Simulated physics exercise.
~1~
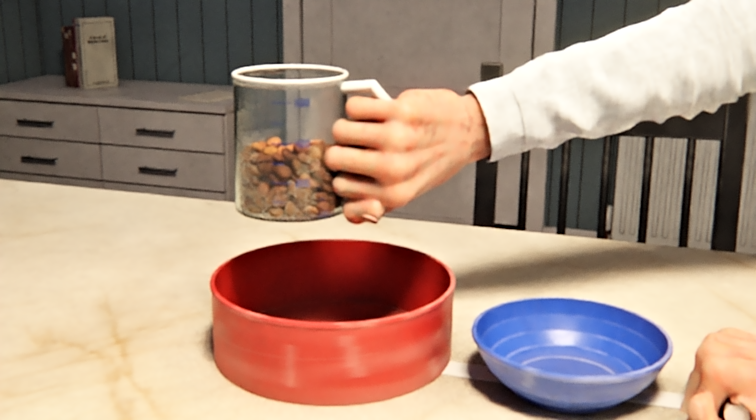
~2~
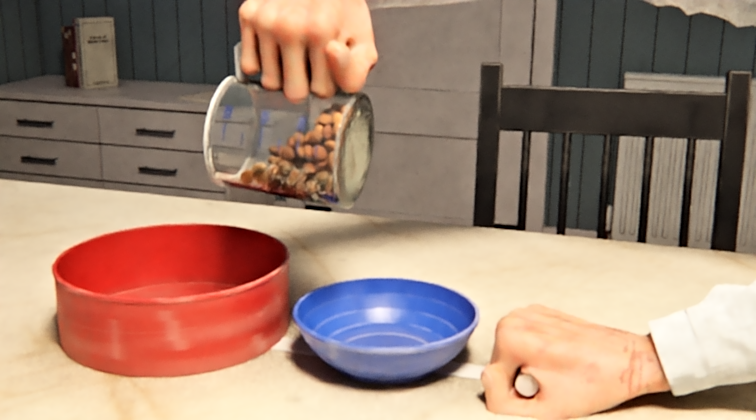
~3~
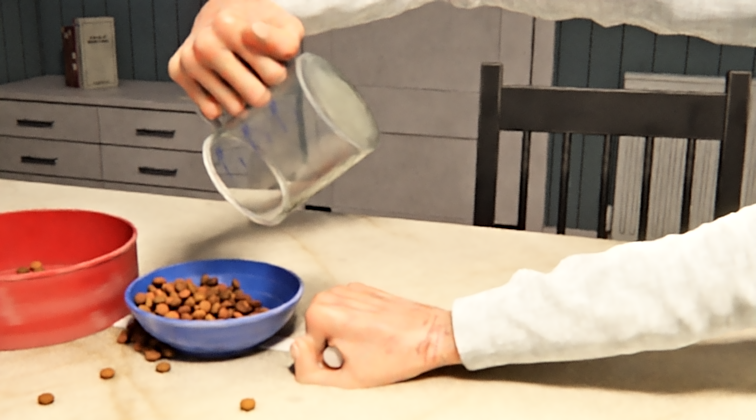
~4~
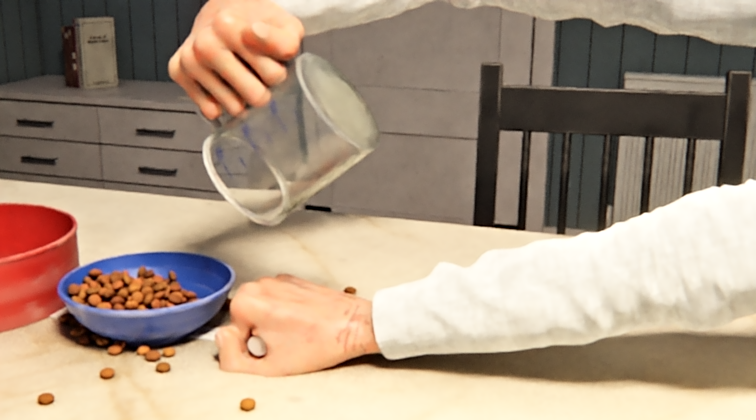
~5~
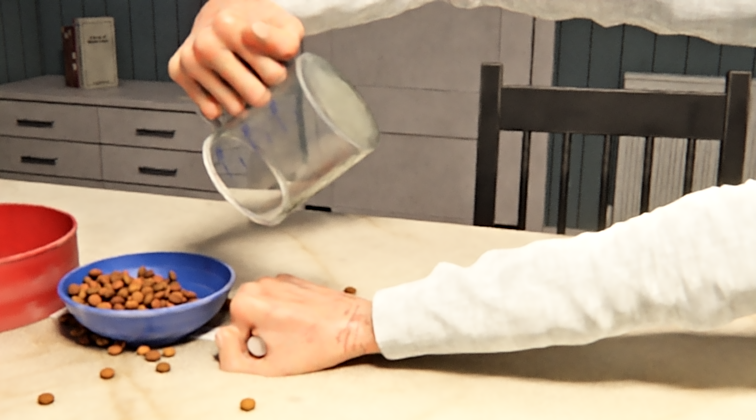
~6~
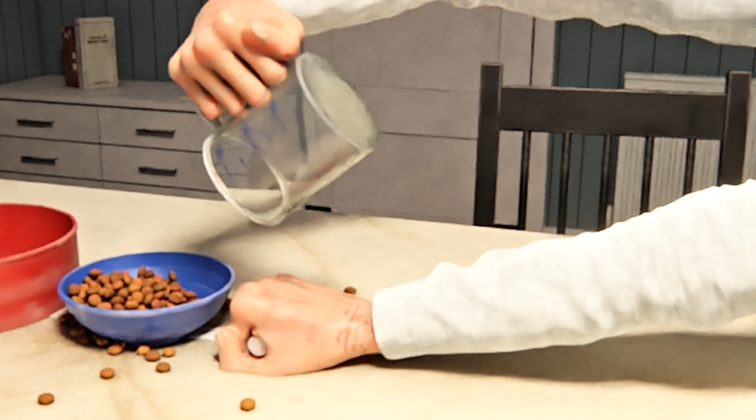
The footage shows a hand tipping a clear jug of brown kibble over a table while a red pot and a blue bowl slide left alongside another hand. The kibble pours out, ending mostly in the blue bowl, with some scattered on the table and the jug held empty.
